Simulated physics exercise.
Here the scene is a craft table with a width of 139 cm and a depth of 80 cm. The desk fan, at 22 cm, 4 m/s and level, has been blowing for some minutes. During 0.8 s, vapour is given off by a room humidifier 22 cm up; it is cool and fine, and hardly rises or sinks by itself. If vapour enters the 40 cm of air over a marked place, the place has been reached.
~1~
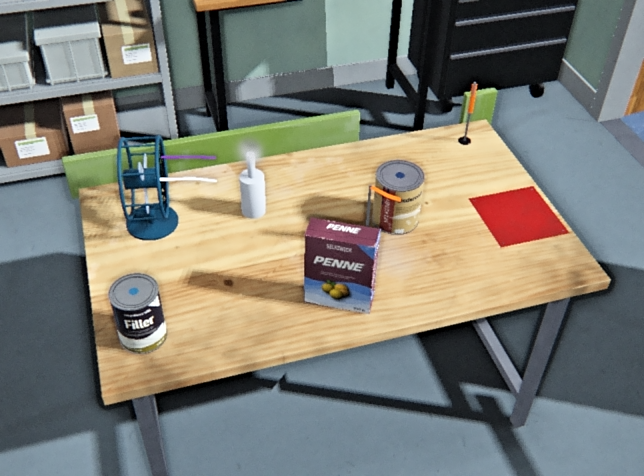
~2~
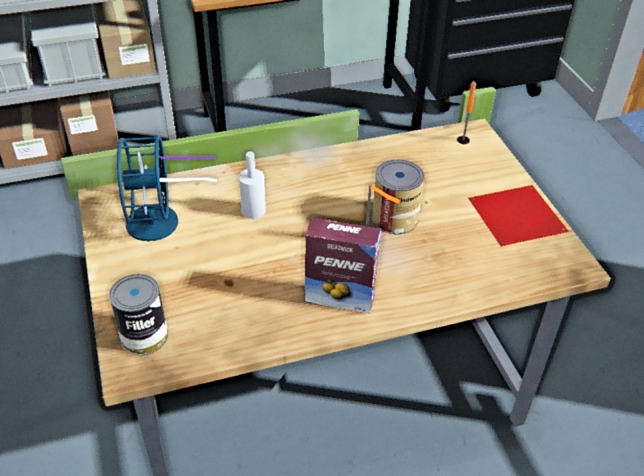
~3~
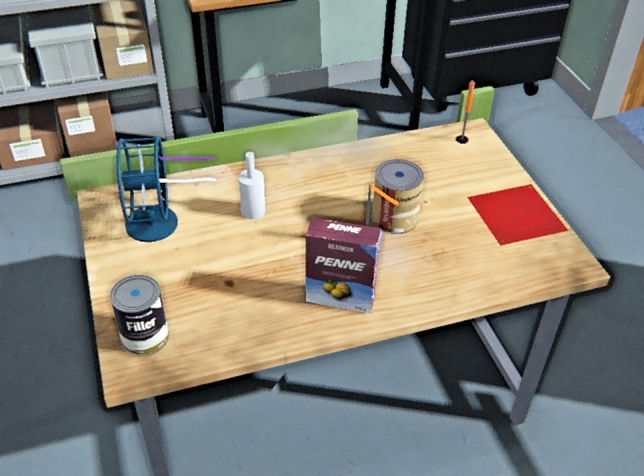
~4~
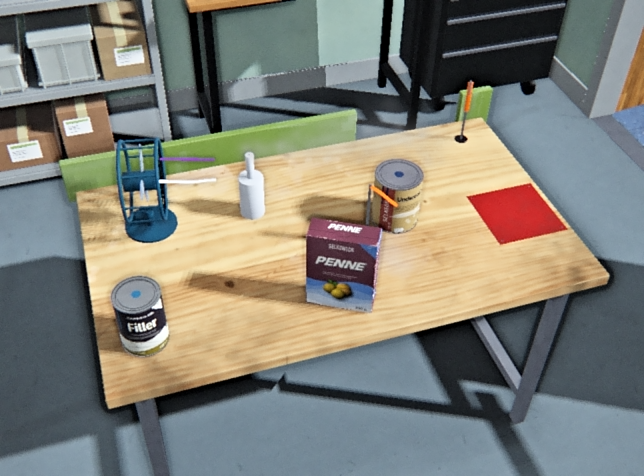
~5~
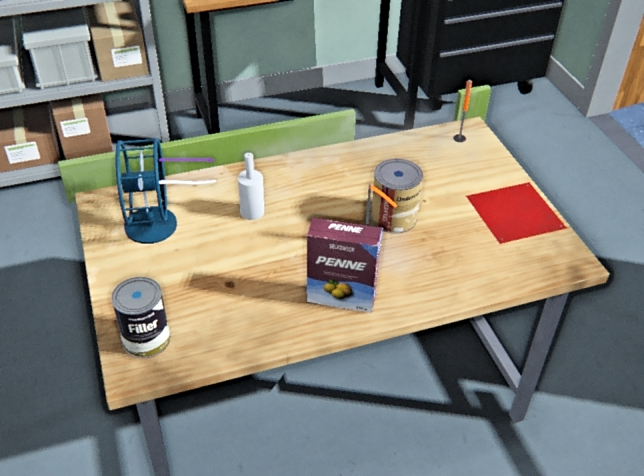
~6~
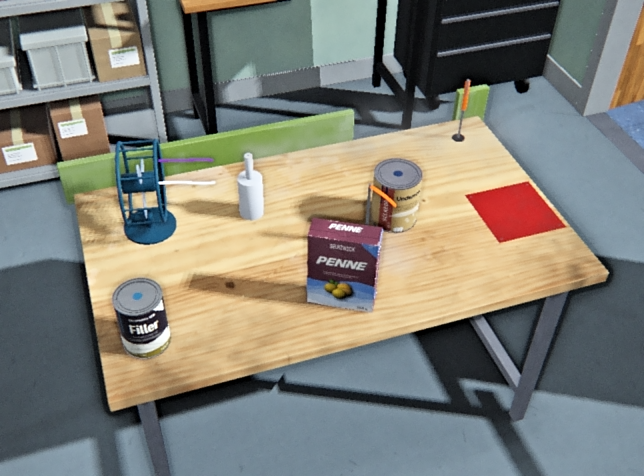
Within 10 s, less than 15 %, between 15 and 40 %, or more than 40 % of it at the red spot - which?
At the red spot: Over 40 %.
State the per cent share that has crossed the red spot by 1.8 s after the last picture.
The share is about 60 percent.
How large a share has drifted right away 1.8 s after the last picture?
Some 100 in a hundred.
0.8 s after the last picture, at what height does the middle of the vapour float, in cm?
The middle is at about 22 cm above the surface.
Then, 0.8 s after the last picture, 57 % is gone from the area; 53 % has passed over the red spot, and the middle of the rest is near (542, 126).
Then, 1.8 s after the last picture, 97 % is gone from the area; 57 % has passed over the red spot.
Then, 3.8 s after the last picture, 100 % is gone from the area; 57 % has passed over the red spot.
Then, 9.8 s after the last picture, 100 % is gone from the area; 57 % has passed over the red spot.
